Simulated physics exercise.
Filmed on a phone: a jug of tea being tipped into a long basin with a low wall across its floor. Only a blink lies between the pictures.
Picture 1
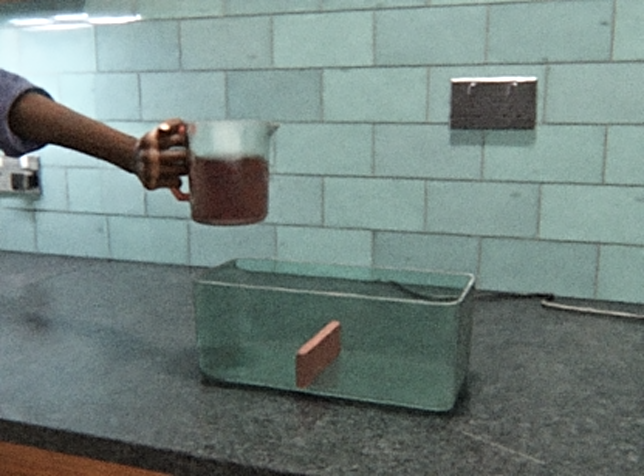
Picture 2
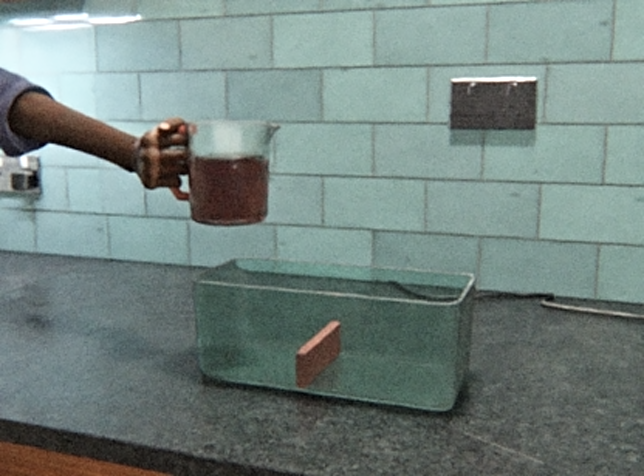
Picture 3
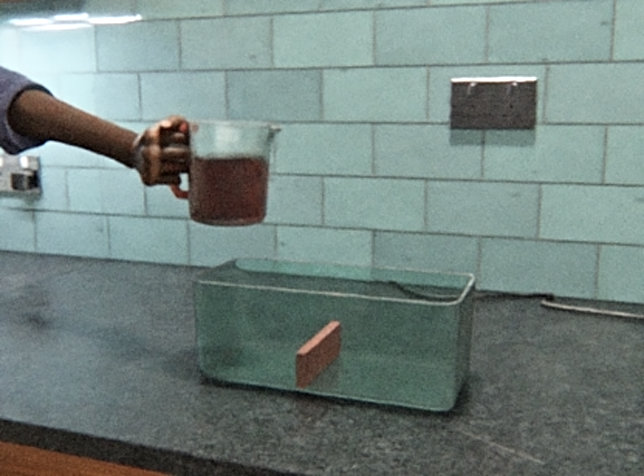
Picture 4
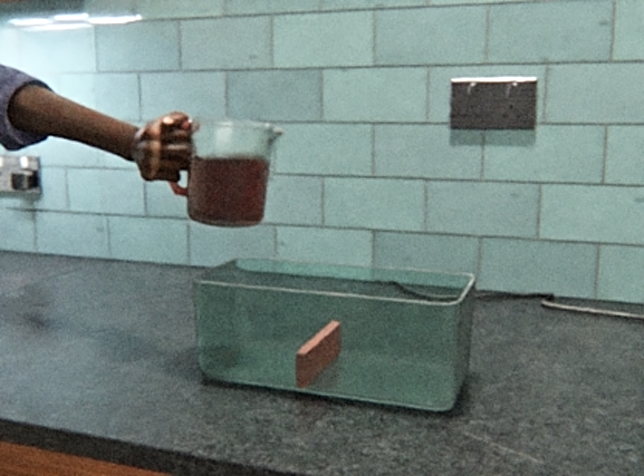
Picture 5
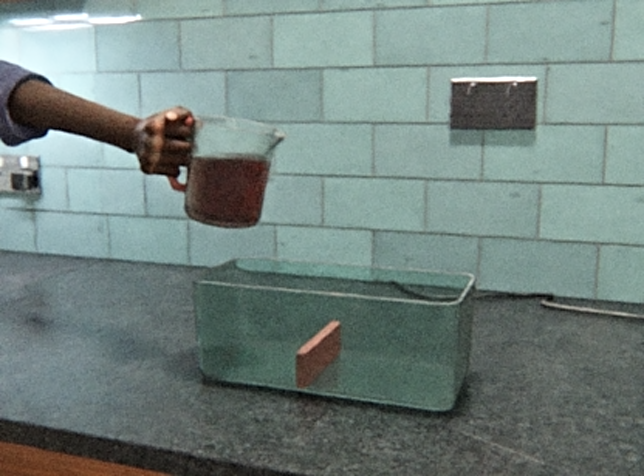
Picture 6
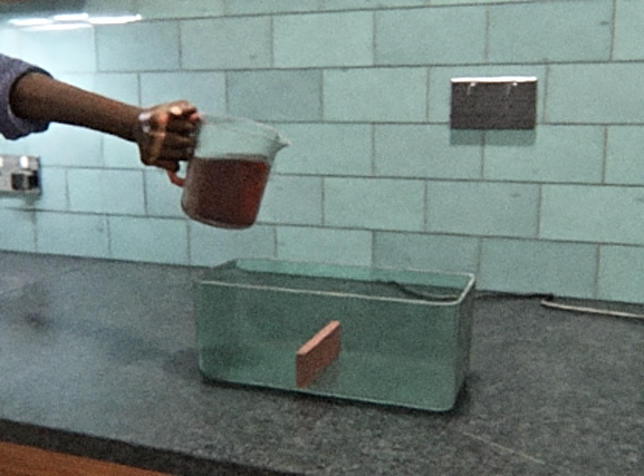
The clip opens on a hand holding a clear jug of dark reddish-brown liquid upright above a long glass basin with a low wall across its floor. The hand barely moves at first, then gradually tilts the jug to the right, its spout dipping slightly while the basin stays still.
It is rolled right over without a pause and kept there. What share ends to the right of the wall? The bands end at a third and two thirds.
It comes to between a third and two thirds.
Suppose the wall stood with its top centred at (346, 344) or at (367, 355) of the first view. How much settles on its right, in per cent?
In turn 5 and 10 in a hundred.
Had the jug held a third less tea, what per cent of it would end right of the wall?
Close to 25 per cent.
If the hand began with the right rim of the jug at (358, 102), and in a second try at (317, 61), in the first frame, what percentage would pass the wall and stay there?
The first gives 85 %, the second 85 %.
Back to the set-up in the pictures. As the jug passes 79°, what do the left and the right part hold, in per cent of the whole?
Near 0 on the left, 0 on the right.
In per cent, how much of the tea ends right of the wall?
Near 55 %.
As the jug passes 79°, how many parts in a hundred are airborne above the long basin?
Some 15 per cent.
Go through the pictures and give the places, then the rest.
In the first frame, tilt 0°; pouring edge (280, 125); surface from (197, 156) to (265, 157); the long basin's rim runs from (215, 269) to (467, 290); the wall's top is at (320, 337).
In the second frame, tilt 1°; pouring edge (280, 125); surface from (197, 156) to (265, 157).
In the third frame, tilt 3°; pouring edge (282, 128); surface from (197, 156) to (265, 158).
In the fourth frame, tilt 6°; pouring edge (284, 131); surface from (199, 156) to (266, 158).
In the fifth frame, tilt 11°; pouring edge (287, 137); surface from (199, 156) to (268, 158).
In the sixth frame, tilt 17°; pouring edge (290, 144); surface from (198, 157) to (270, 159).
A moment on, the jug is tipped on its side and 84 per cent is still to pour, 0 is left of the wall and 2 right of it.
Next, the jug is tipped right over and 20 per cent is still to pour, 21 is left of the wall and 43 right of it.
Then the jug is tipped right over and 1 per cent is still to pour, 45 is left of the wall and 53 right of it.
Later the jug is tipped right over and 0 per cent is still to pour, 46 is left of the wall and 54 right of it.
At rest 46 per cent lies left of the wall, 54 right of it and 0 outside.
